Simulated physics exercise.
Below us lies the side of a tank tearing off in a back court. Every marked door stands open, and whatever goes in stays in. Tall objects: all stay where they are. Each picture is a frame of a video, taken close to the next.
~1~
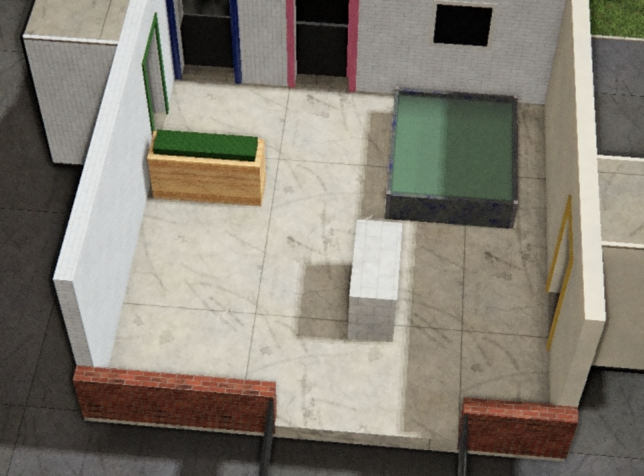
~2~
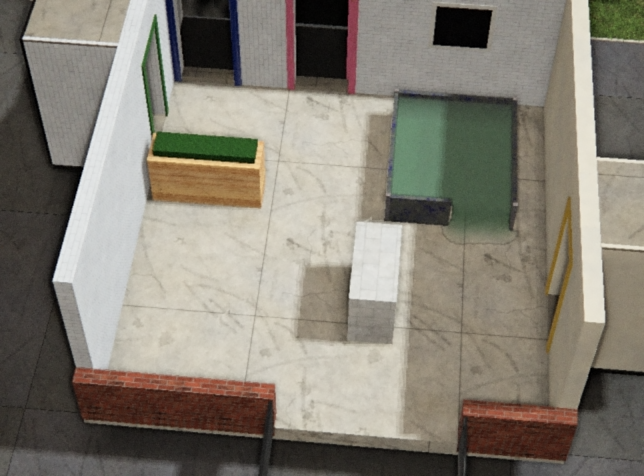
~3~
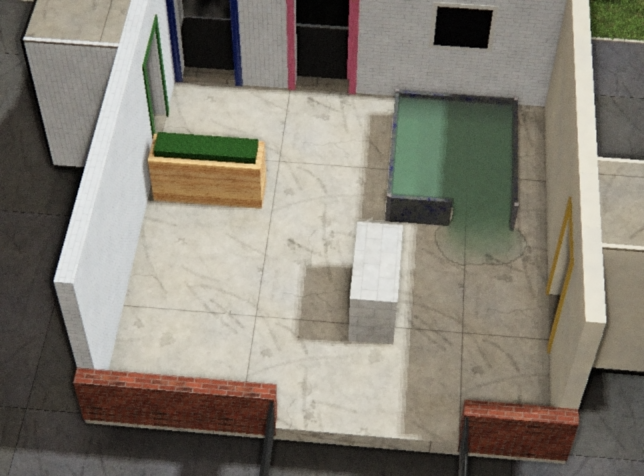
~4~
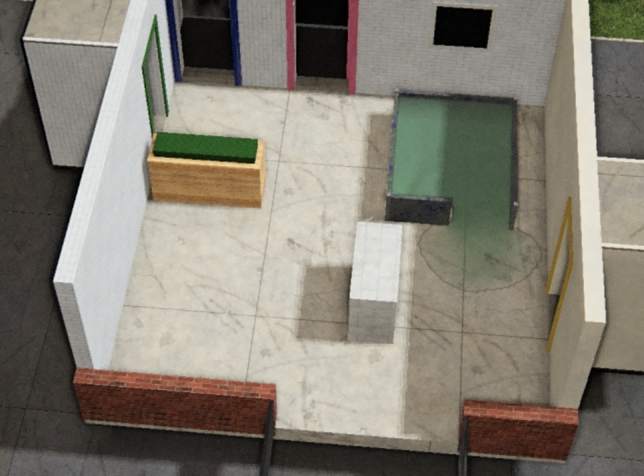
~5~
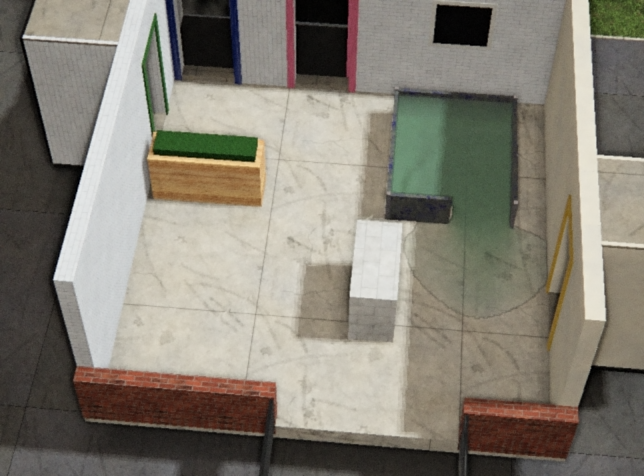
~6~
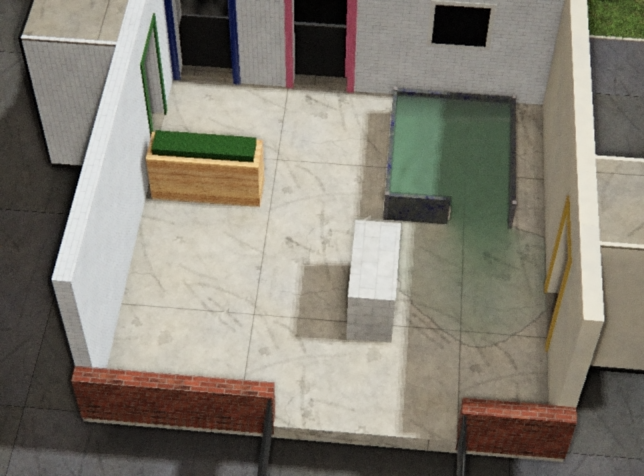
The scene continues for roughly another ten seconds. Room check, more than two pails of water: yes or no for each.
Pink door, no; green door, no; blue door, no; yellow door, yes.
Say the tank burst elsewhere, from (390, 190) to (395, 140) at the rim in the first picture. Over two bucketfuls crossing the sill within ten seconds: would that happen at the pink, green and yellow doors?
Pink door falls short, green door exceeds the limit, yellow door falls short.
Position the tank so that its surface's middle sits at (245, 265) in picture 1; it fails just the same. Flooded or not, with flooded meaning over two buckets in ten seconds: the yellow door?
The yellow door falls short.
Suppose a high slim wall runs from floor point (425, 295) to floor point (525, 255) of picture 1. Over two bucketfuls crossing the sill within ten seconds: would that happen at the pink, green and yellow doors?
I reckon pink door falls below the mark; green door falls below the mark; and yellow door falls below the mark.
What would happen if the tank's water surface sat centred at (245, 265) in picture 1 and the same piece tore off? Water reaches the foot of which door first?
First: The one in green.
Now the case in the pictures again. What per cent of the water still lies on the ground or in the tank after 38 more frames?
It comes to roughly 74 per cent.
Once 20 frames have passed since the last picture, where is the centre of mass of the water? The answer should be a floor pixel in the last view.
At about (459, 240).
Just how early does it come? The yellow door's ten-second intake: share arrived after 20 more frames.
By then roughly 55 percent of the ten-second total is in.
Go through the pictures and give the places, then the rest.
In the first frame, still water in the tank at (454, 148).
In the second frame, the front is at (511, 238), out from the gap at (480, 219).
In the third frame, the front is at (512, 257), out from the gap at (480, 220).
In the fourth frame, the front is at (466, 285), out from the gap at (480, 220).
In the fifth frame, water pours out at (480, 217) and has run to (486, 312).
In the sixth frame, the front is at (488, 340), out from the gap at (478, 217).
A moment on, water covers 20 % of the floor; the pink door not reached, the green door not reached, the blue door not reached, the yellow door under two buckets in.
Next, water covers 25 % of the floor; the pink door not reached, the green door not reached, the blue door not reached, the yellow door over two buckets in.
Then, water covers 25 % of the floor; the pink door not reached, the green door not reached, the blue door not reached, the yellow door over two buckets in.
Later, water covers 40 % of the floor; the pink door not reached, the green door not reached, the blue door not reached, the yellow door over two buckets in.
In the end, water covers 55 % of the floor; the pink door not reached, the green door not reached, the blue door not reached, the yellow door far over two buckets in.
